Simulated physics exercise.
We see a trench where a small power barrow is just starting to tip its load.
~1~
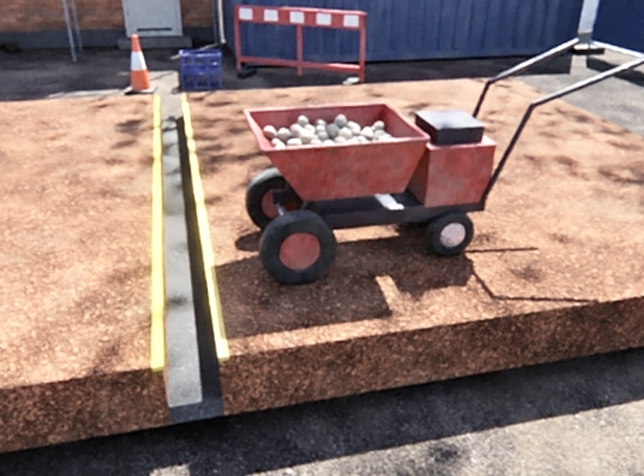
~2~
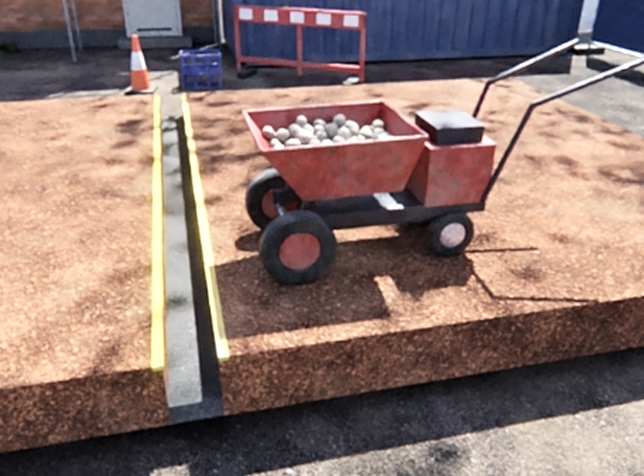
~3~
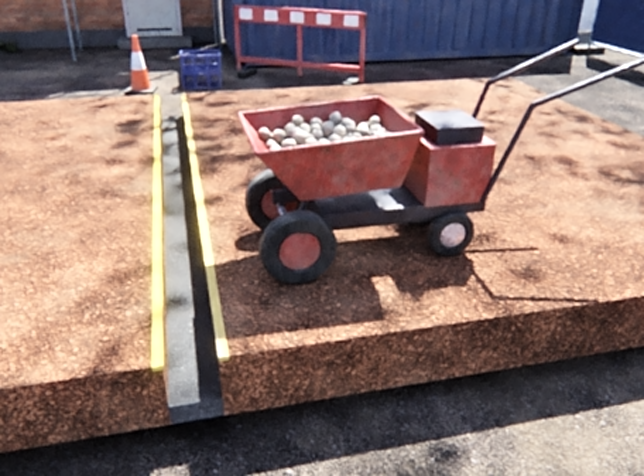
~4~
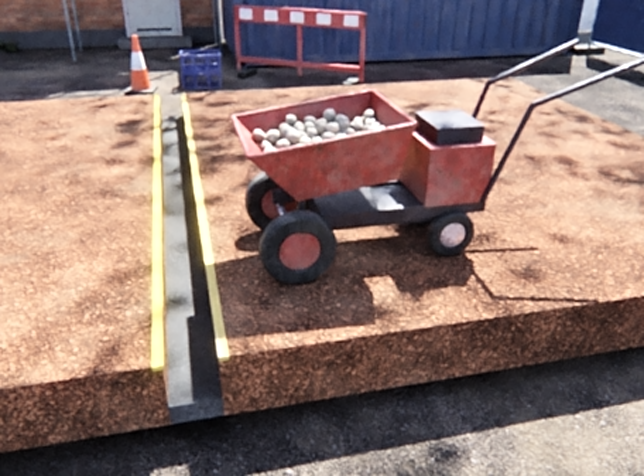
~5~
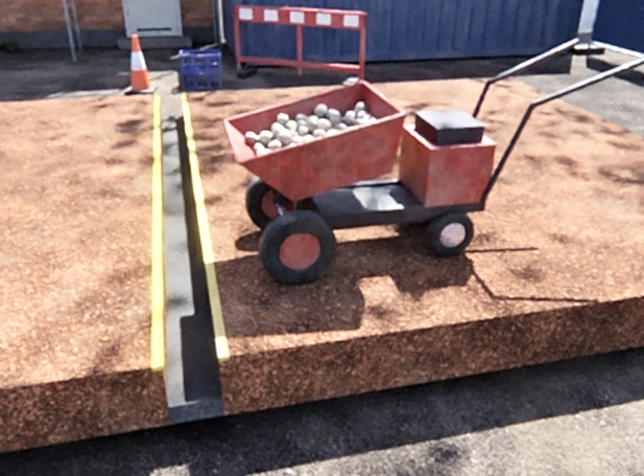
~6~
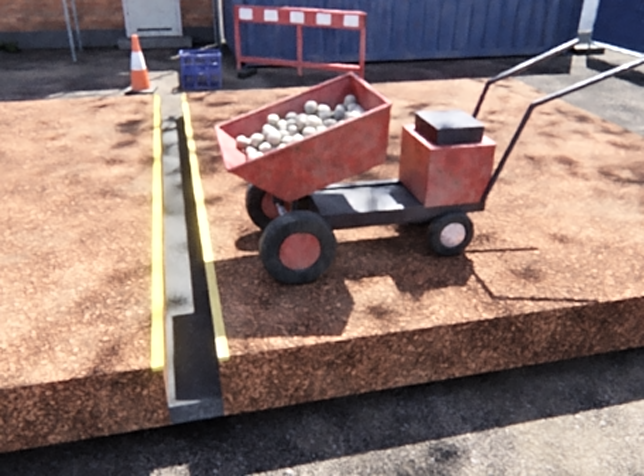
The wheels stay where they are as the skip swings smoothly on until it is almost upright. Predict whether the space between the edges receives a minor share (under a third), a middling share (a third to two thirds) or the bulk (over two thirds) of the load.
What ends in the trench is going to be one-third to two-thirds of the load.
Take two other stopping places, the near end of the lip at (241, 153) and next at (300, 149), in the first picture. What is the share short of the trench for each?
About 0 per cent first, about 10 per cent second.
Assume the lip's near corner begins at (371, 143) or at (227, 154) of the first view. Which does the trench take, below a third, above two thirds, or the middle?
First under a third, then below one third.
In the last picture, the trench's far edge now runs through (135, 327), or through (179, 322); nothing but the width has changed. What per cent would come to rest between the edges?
80 % then 10 %, roughly.
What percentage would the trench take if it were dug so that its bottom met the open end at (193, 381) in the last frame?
I'd say around 50 in a hundred.
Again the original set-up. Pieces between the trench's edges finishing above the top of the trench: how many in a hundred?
Around 0 per cent.
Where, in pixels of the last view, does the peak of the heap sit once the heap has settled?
Top estimate: About (138, 257).
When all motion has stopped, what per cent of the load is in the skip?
It works out to some 0 percent.
Shortly afterwards, skip tipped steeply; the whole lot in the skip.
Next, skip tipped right over; the bulk in the skip; a little in or heaped over the trench; a little beyond it; only a few falling.
Some moments later, skip tipped right over; near a quarter in the skip; near a quarter in or heaped over the trench; near half beyond it.
In the end, skip tipped right over; near half in or heaped over the trench; near half beyond it.
